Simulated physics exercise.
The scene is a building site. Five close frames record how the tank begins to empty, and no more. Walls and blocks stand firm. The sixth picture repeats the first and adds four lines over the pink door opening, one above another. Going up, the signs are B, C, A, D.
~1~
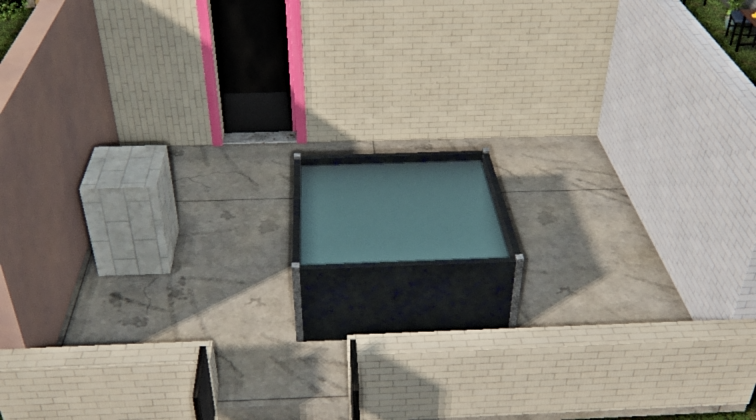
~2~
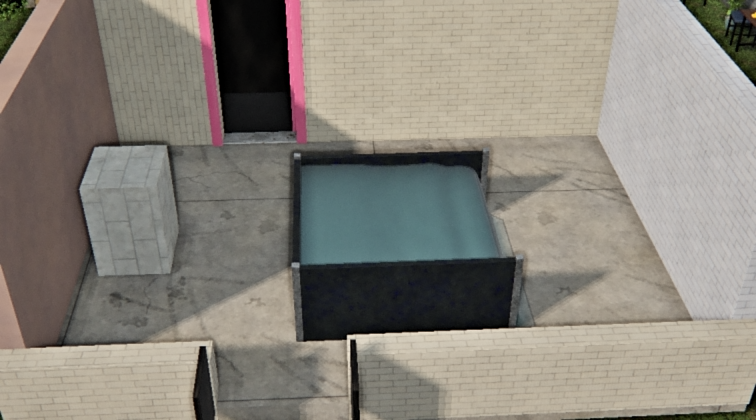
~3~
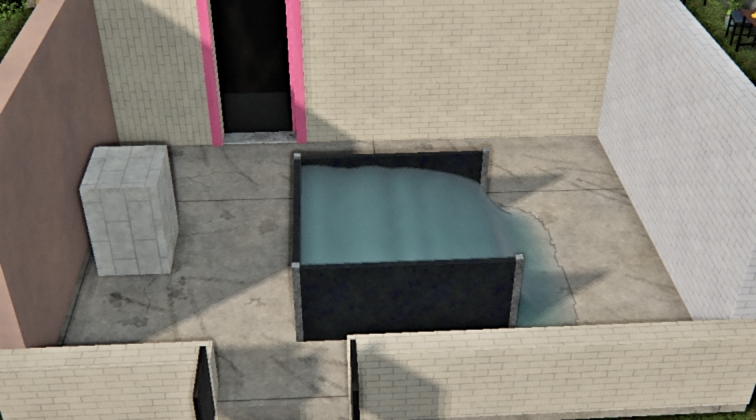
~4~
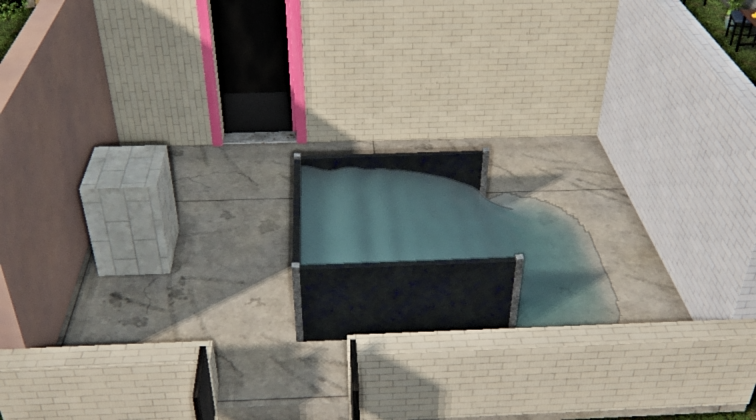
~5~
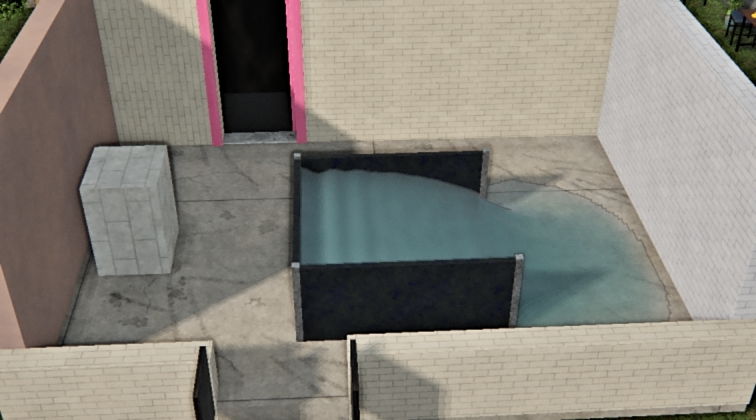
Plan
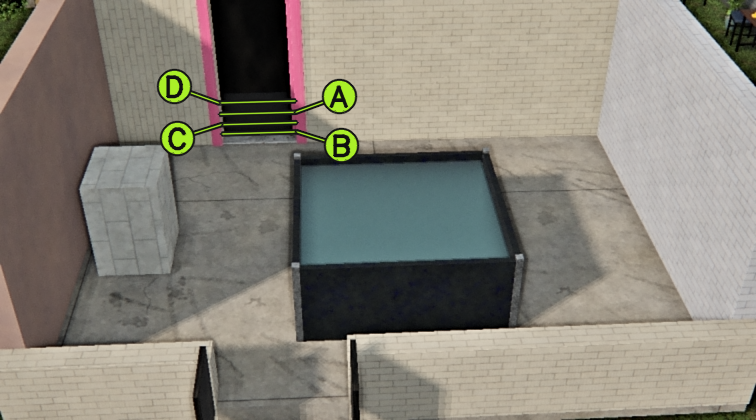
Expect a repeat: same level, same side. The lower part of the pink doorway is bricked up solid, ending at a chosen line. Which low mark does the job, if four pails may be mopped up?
B will do.
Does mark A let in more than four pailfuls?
No, not at all.
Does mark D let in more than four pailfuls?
No.
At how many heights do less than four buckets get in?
All of the four.
On the marked copy, A at (258, 113); B at (259, 132); C at (258, 123); D at (257, 101); from the bottom up B, C, A, D.
With A, nothing gets over.
With B, a splash gets over, under a bucket.
With C, nothing gets over.
With D, nothing gets over.
